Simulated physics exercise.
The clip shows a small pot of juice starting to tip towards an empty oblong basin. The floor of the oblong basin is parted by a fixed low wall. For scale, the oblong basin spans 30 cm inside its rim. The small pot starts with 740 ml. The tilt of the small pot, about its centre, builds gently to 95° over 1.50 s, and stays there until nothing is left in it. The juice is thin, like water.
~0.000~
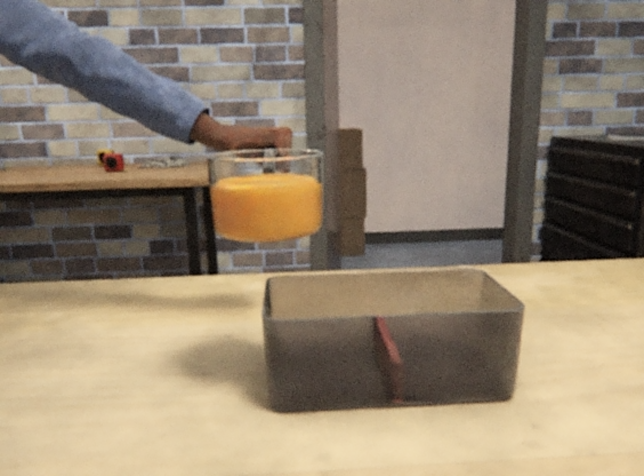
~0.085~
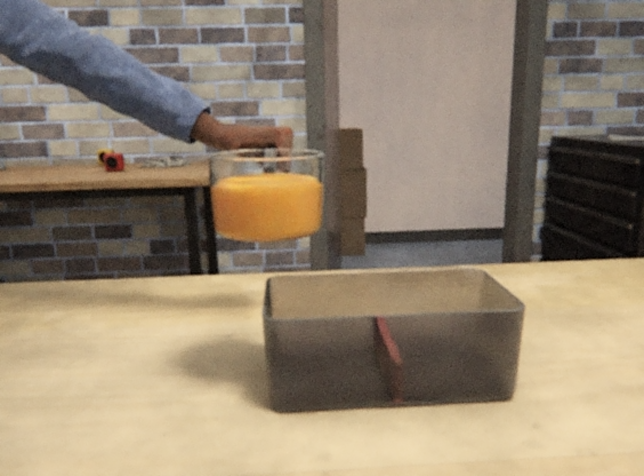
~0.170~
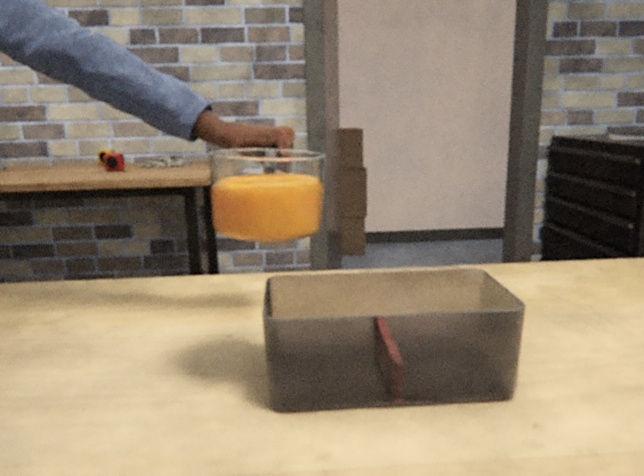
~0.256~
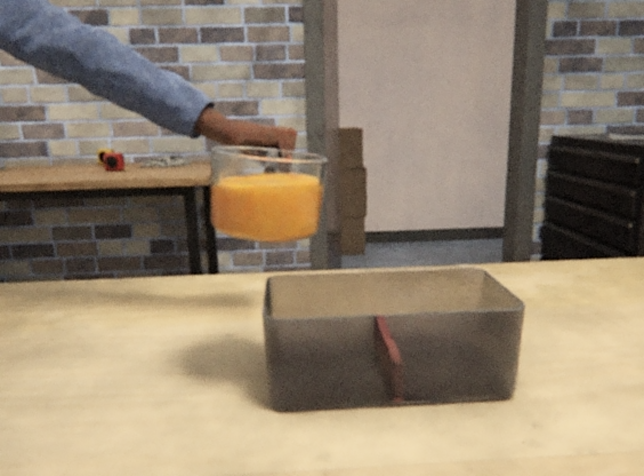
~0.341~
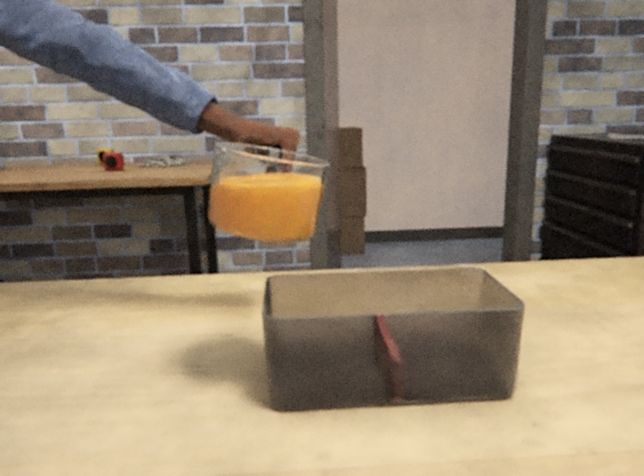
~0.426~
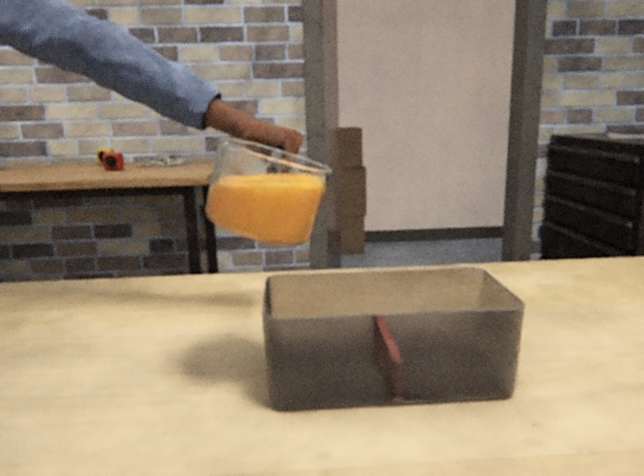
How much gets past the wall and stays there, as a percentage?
The far part has some 37 per cent.
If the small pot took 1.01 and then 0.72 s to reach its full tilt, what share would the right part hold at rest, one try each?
In turn about 30 and 20 per cent.
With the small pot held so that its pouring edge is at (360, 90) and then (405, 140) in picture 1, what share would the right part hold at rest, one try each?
In turn about 95 and 95 per cent.
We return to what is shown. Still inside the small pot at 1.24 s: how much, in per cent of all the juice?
About 26 per cent.
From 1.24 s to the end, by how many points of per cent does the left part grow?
Some 36 per cent.
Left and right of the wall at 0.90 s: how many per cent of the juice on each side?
Near 5 on the left, 0 on the right.
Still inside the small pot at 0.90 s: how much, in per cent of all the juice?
About 78 per cent.
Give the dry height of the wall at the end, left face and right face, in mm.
Left about 30 mm, right about 38 mm.
By 0.90 s the tilt is 62° and 77 per cent is still to pour, 5 is left of the wall and 0 right of it.
By 1.24 s the tilt is 88° and 26 per cent is still to pour, 25 is left of the wall and 35 right of it.
By 1.61 s the tilt is 95° and 5 per cent is still to pour, 54 is left of the wall and 37 right of it.
By 2.00 s the tilt is 95° and 1 per cent is still to pour, 61 is left of the wall and 37 right of it.
At rest 62 per cent lies left of the wall, 37 right of it and 1 outside.
